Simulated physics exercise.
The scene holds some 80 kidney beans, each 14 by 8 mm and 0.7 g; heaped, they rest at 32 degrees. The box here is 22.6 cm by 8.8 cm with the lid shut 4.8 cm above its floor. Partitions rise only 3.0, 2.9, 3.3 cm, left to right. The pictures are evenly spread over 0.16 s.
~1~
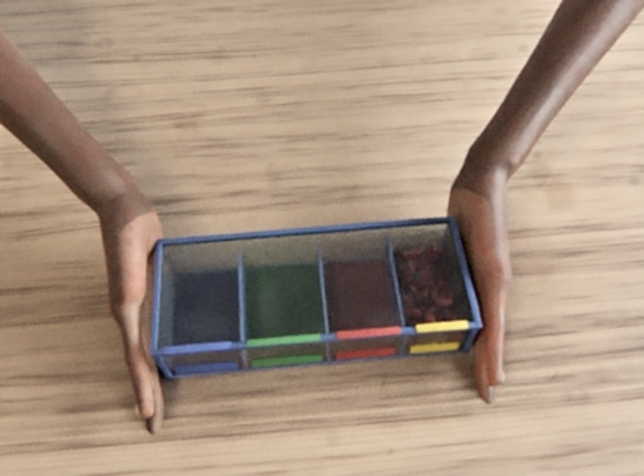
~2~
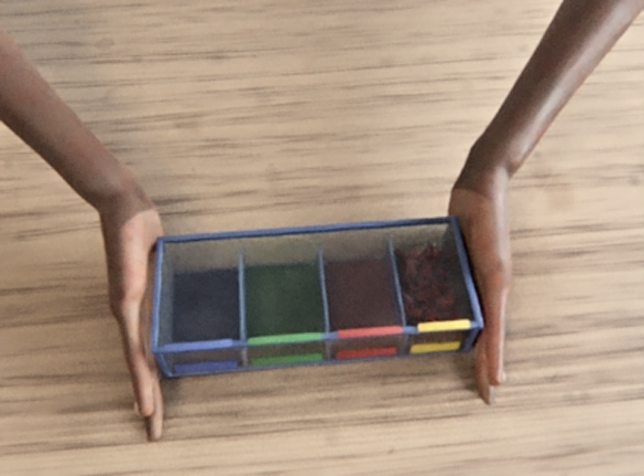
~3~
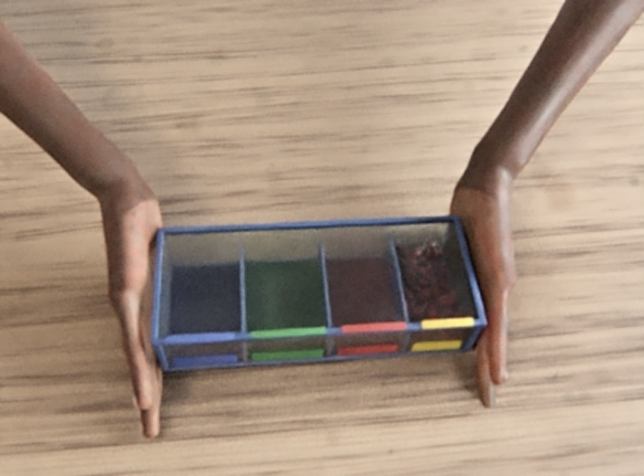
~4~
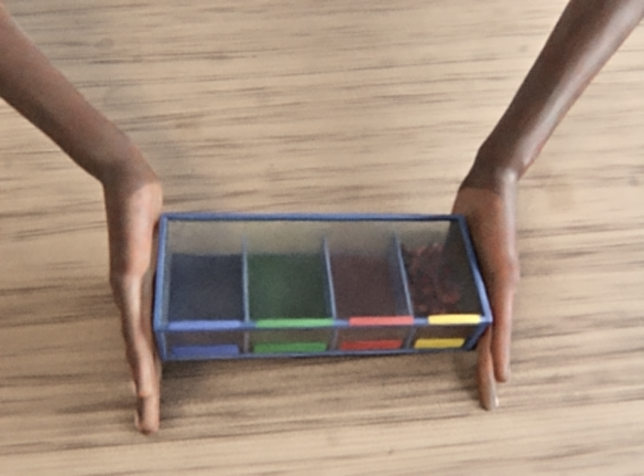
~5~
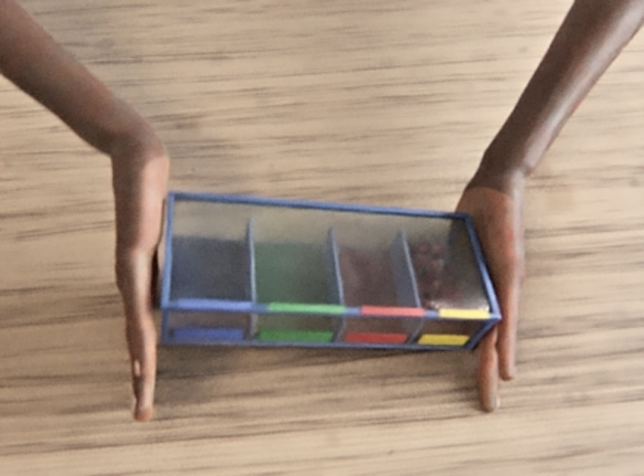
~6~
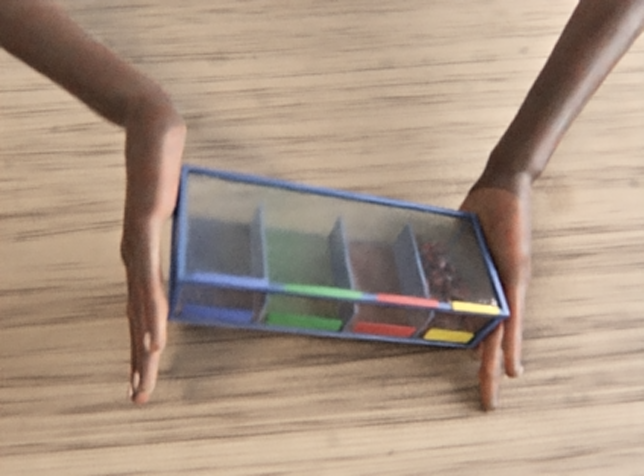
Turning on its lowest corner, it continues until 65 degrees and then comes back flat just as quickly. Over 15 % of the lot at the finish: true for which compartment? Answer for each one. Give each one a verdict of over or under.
Red - under; blue - under; green - under; yellow - over.
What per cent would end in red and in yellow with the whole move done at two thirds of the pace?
Per cent - red: 0; yellow: 100.
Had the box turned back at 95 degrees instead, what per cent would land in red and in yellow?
In per cent, red gets 0, yellow gets 100.
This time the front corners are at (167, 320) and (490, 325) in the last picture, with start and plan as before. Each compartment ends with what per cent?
Final per cent - red: 0; blue: 0; green: 0; yellow: 100.
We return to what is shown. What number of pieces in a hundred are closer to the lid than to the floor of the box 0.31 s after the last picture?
10 %.
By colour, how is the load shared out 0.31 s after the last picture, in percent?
Red = 0, blue = 0, green = 0, yellow = 100 (per cent).
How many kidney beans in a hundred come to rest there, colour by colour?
Red: 0 %, blue: 0 %, green: 0 %, yellow: 100 %.
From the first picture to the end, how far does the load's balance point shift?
About 0.5 cm.
Then, 0.31 s after the last picture, tilt 63 degrees; yellow 100 %.
Then, 0.51 s after the last picture, tilt 24 degrees; yellow 100 %.
Then, 0.83 s after the last picture, tilt 0 degrees; yellow 100 %.
In the end, red 0 %, blue 0 %, green 0 %, yellow 100 %.
